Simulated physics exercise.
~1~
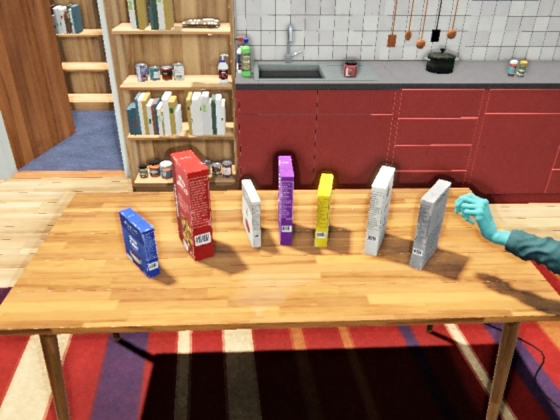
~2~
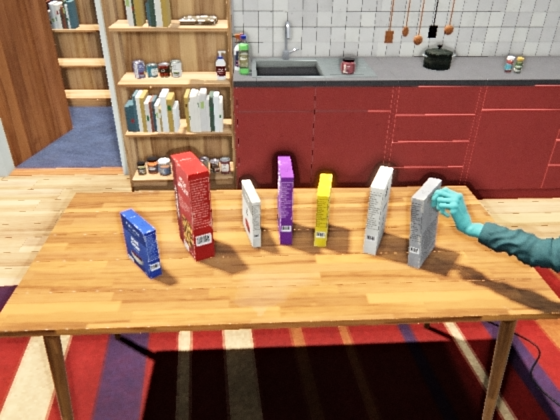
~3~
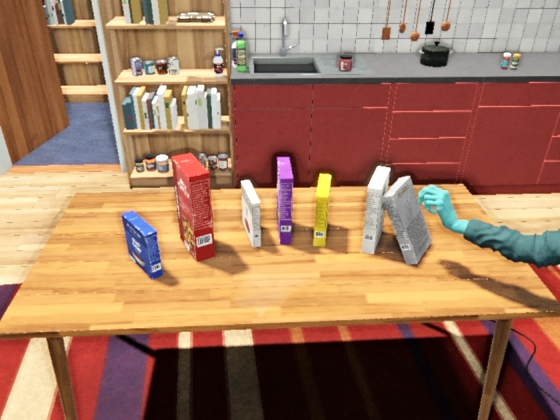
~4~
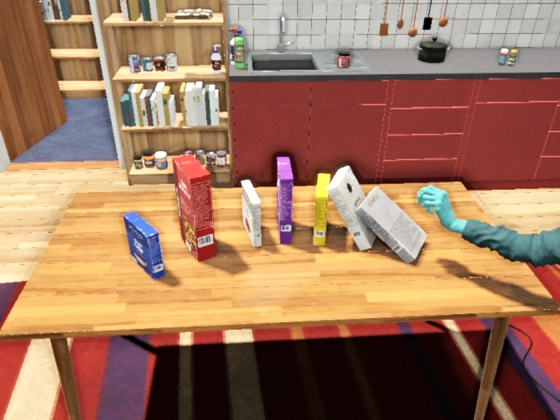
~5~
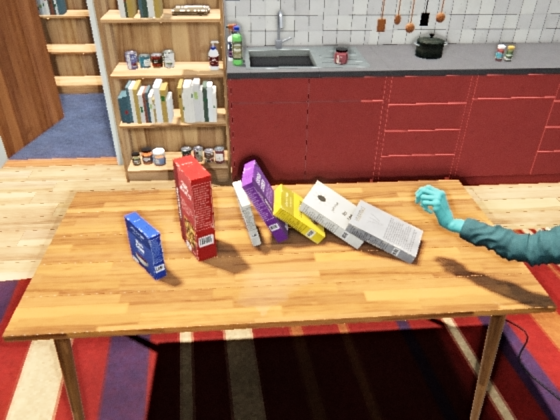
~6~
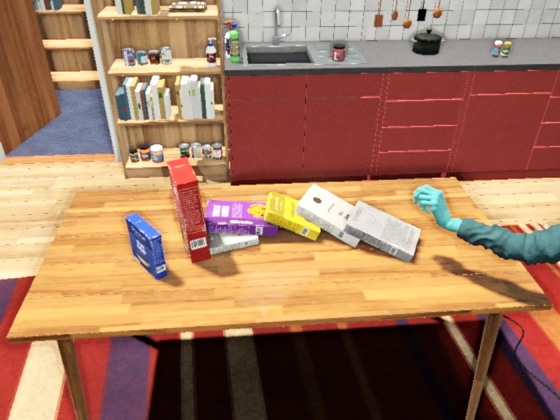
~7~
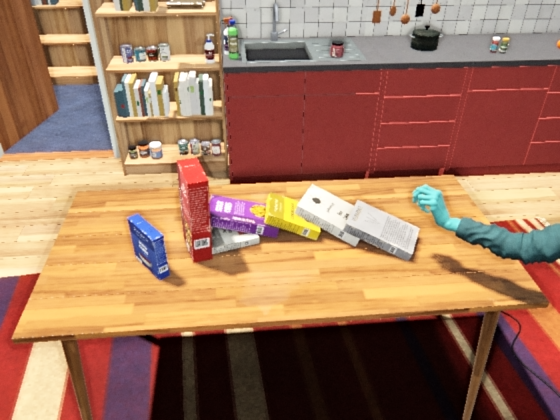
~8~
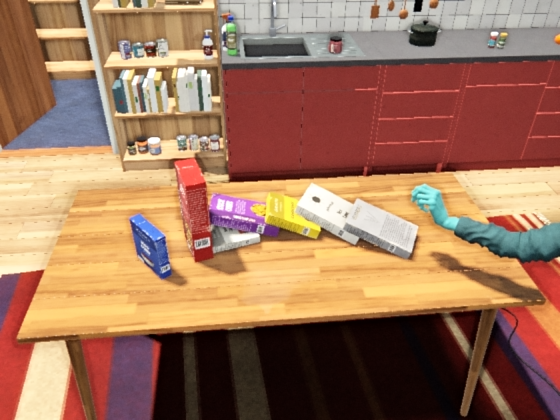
Kitchen table, gloved hand tipping the rightmost cereal box, toppling its neighbours leftward until the red and blue boxes remain standing.
